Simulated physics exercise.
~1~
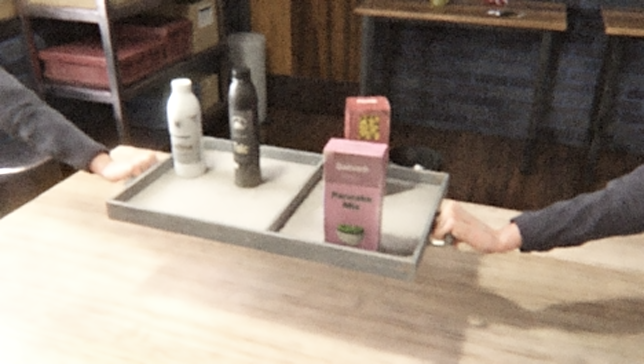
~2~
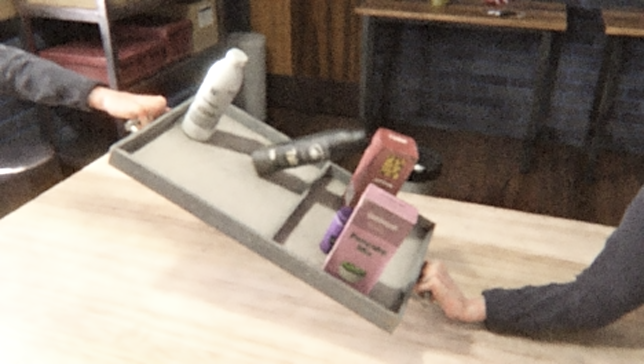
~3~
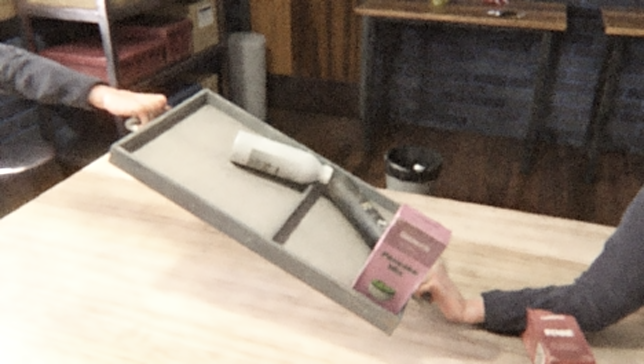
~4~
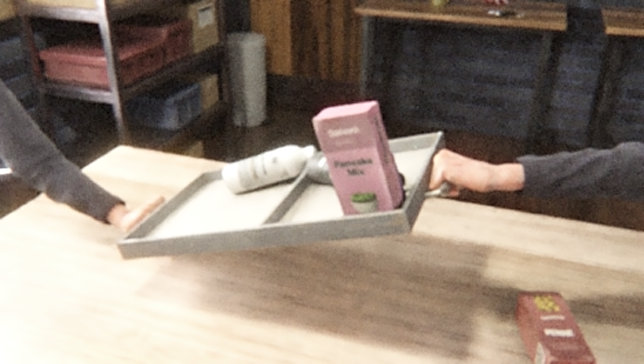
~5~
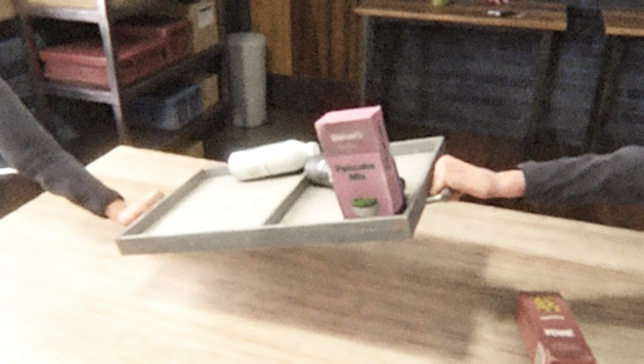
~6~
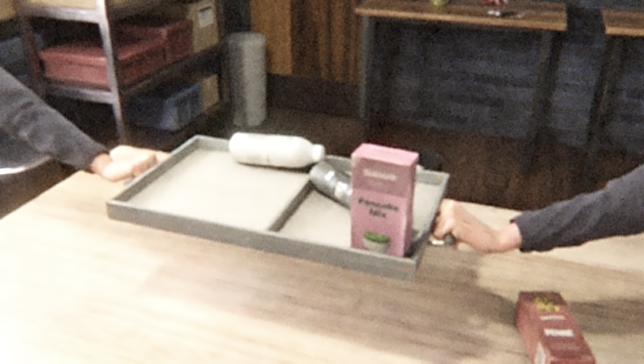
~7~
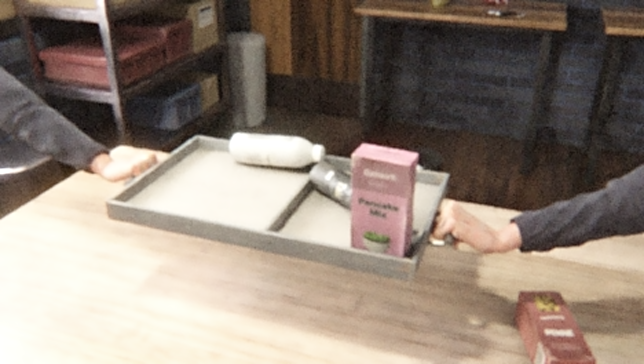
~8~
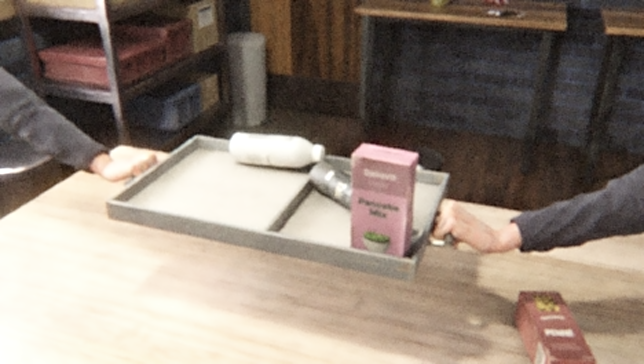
A tilting tray held by two hands drops a red carton and topples two bottles.
